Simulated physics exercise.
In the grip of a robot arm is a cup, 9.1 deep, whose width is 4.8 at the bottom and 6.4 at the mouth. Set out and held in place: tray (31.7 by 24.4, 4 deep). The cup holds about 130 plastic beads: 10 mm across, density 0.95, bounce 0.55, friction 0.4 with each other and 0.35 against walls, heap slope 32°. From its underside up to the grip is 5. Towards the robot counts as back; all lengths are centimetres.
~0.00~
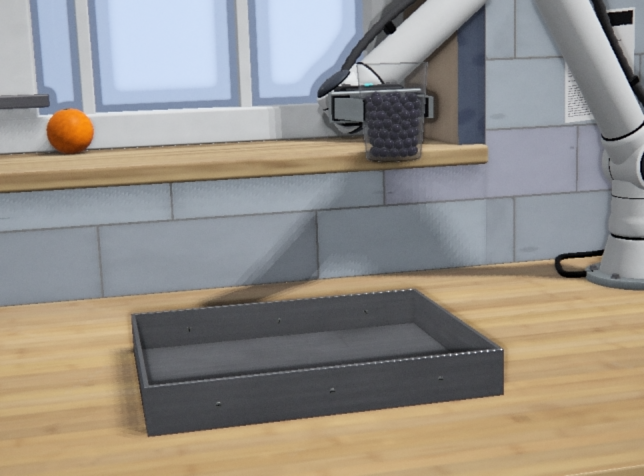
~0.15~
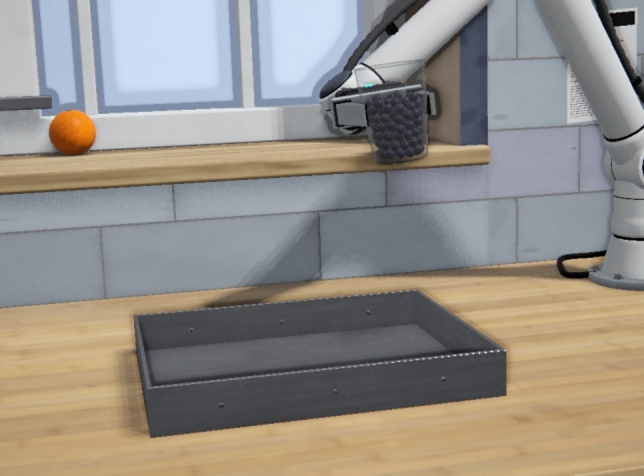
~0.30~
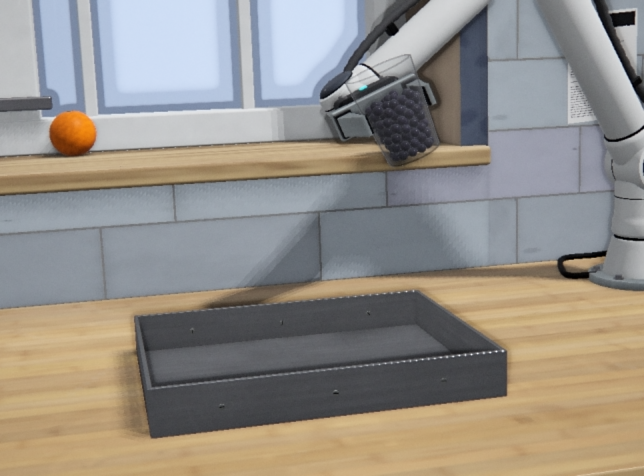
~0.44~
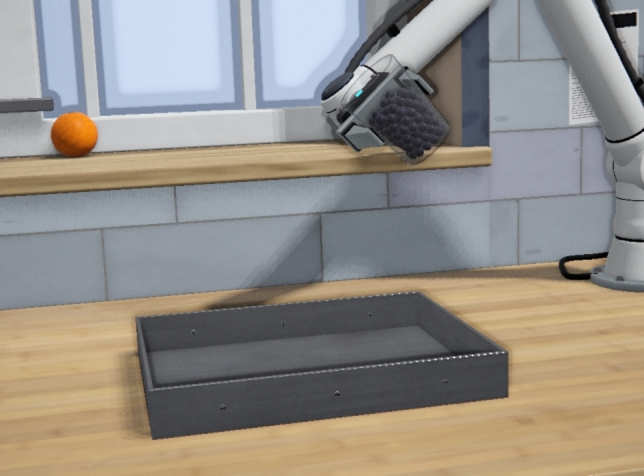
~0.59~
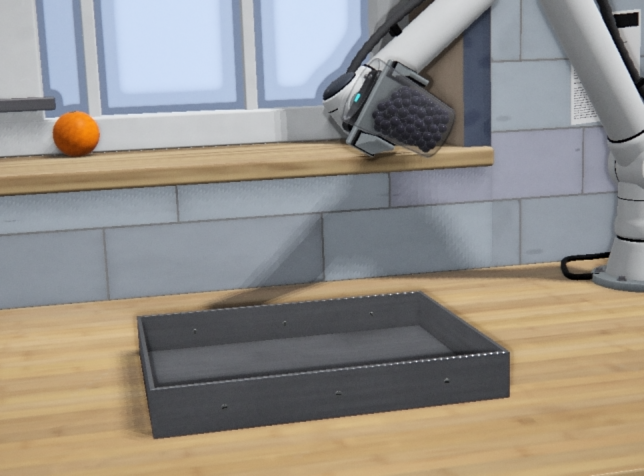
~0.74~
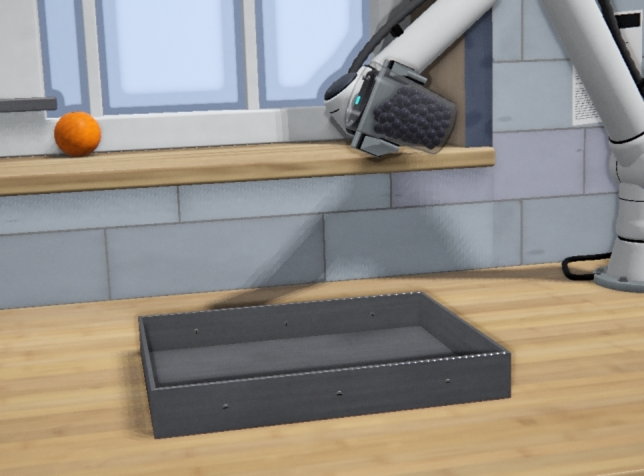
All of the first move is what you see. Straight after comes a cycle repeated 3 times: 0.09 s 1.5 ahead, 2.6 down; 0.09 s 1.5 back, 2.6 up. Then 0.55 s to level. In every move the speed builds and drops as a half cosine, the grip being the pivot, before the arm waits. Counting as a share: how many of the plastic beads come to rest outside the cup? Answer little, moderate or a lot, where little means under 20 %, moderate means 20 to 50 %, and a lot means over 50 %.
Little.
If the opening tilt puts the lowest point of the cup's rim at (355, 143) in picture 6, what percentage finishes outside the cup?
35 %.
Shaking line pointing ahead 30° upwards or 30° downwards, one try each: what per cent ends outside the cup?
It comes to around 50 per cent on the first try and around 15 per cent on the second.
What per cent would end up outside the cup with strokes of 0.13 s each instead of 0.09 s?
The share would be near 0 %.
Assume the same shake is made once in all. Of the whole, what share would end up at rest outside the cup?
I'd expect close to 0 per cent then.
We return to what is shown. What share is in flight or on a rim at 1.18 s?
Roughly 1 per cent.
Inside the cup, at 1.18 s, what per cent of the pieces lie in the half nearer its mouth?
Around 35 percent.
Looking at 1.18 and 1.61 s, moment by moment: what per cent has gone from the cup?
In turn: 0 %, then 5 %.
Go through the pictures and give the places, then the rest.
The first picture shows the cup middle at (393, 113), level; upper third of the load around (394, 106), from x 370 to 415, top at y 95; 134 in the cup.
The second picture shows the cup middle at (395, 114), tilted 6° forward; upper third of the load around (397, 107), from x 370 to 420, top at y 95.
The third picture shows the cup middle at (397, 114), tilted 23° forward; upper third of the load around (399, 107), from x 370 to 430, top at y 95.
The fourth picture shows the cup middle at (400, 114), tilted 43° forward; upper third of the load around (405, 106), from x 375 to 440, top at y 90.
The fifth picture shows the cup middle at (402, 113), tilted 60° forward; upper third of the load around (406, 105), from x 375 to 445, top at y 90.
The sixth picture shows the cup middle at (404, 113), tilted 66° forward; upper third of the load around (413, 105), from x 380 to 445, top at y 90; 134 in the cup.
After 1.18 s, tilted 66° forward, highest piece 26 above the table; 132 in the cup, 2 in flight or on a rim.
After 1.61 s, tilted 22° forward, highest piece 28 above the table; 126 in the cup, 8 in the tray.
After 2.03 s, level, highest piece 28 above the table; 126 in the cup, 8 in the tray.
After 3.08 s, level, highest piece 28 above the table; 126 in the cup, 8 in the tray.
In the end, 126 in the cup, 8 in the tray. That is 6 % outside the cup.
